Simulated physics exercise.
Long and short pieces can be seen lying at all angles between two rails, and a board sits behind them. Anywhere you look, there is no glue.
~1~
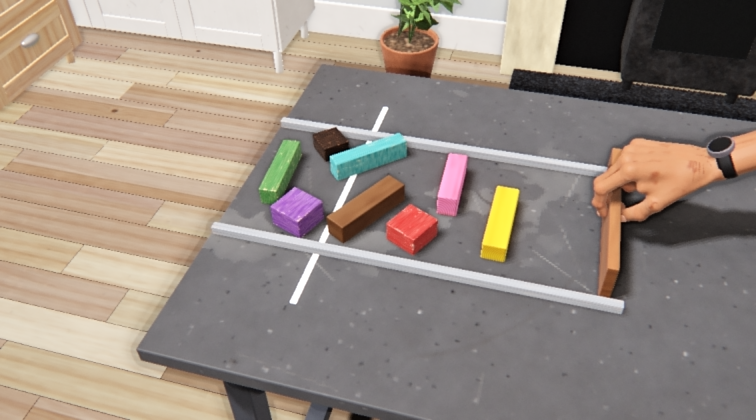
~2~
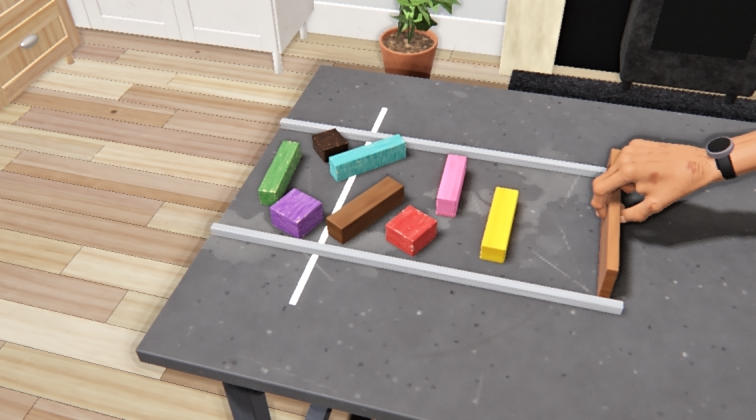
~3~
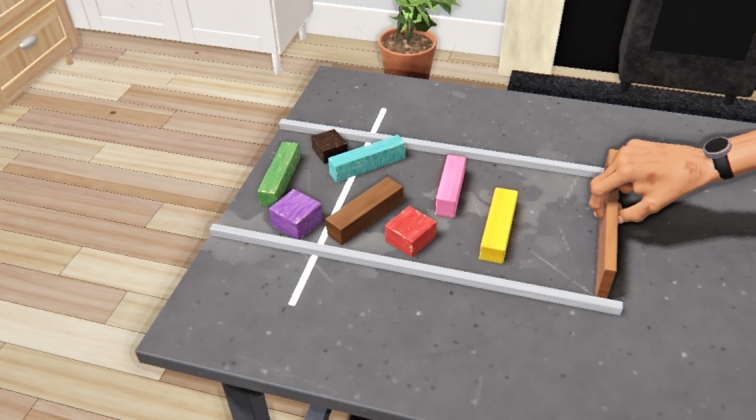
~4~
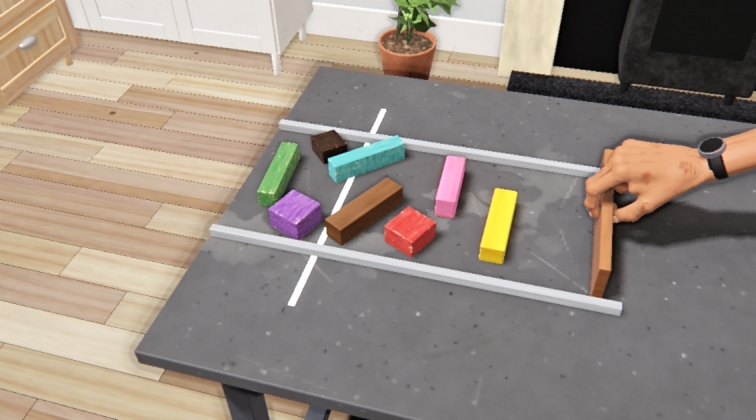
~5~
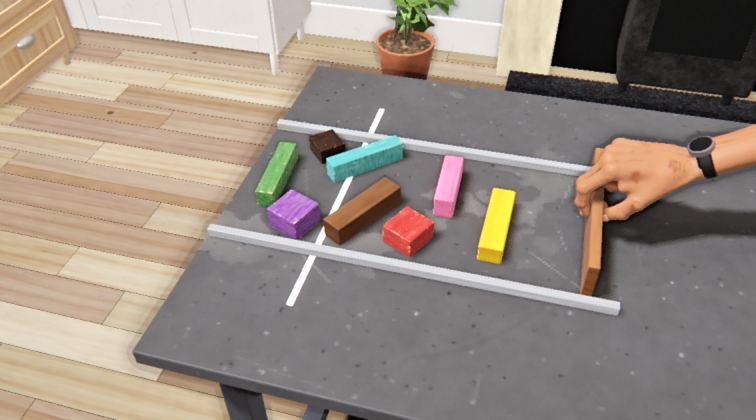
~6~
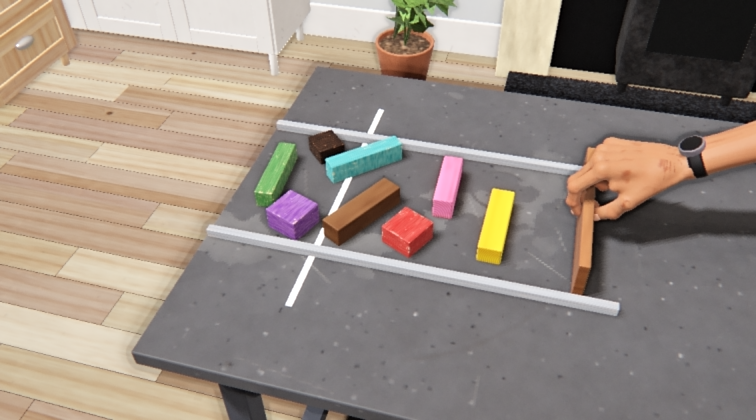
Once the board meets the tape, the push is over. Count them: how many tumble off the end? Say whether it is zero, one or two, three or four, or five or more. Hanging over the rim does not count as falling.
Seems none of them come crashing down.
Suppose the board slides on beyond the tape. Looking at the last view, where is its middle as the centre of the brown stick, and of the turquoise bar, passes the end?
First one: Around (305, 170). Other one: Around (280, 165).
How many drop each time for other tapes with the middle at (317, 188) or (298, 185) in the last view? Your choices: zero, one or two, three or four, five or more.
Falls: Either one or two, then three or four.
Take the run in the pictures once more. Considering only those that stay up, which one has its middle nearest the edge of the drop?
It would be the purple block.
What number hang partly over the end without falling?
Overhang count: 1.
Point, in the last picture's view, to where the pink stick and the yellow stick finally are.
Taking them in turn, first comes (324, 162), then (327, 196).
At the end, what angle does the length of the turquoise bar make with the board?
Somewhere near 40 degrees, I'd say.
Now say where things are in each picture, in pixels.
Green bar (281, 171); black block (331, 144); purple block (298, 212); board (611, 219); tape (347, 190), in the first frame.
Black block (330, 145); red block (411, 231), in the second frame.
Purple block (296, 215); pink stick (451, 186), in the third frame.
Green bar (280, 174); yellow stick (499, 225), in the fourth frame.
Black block (327, 146); turquoise bar (365, 159), in the fifth frame.
Green bar (277, 174); black block (327, 147); purple block (293, 215); board (585, 218); tape (342, 192), in the sixth frame.
Soon after, none off yet; green bar at rest near (277, 174); black block at rest near (327, 147); purple block at rest near (293, 215).
At rest, the number that fall off is zero.
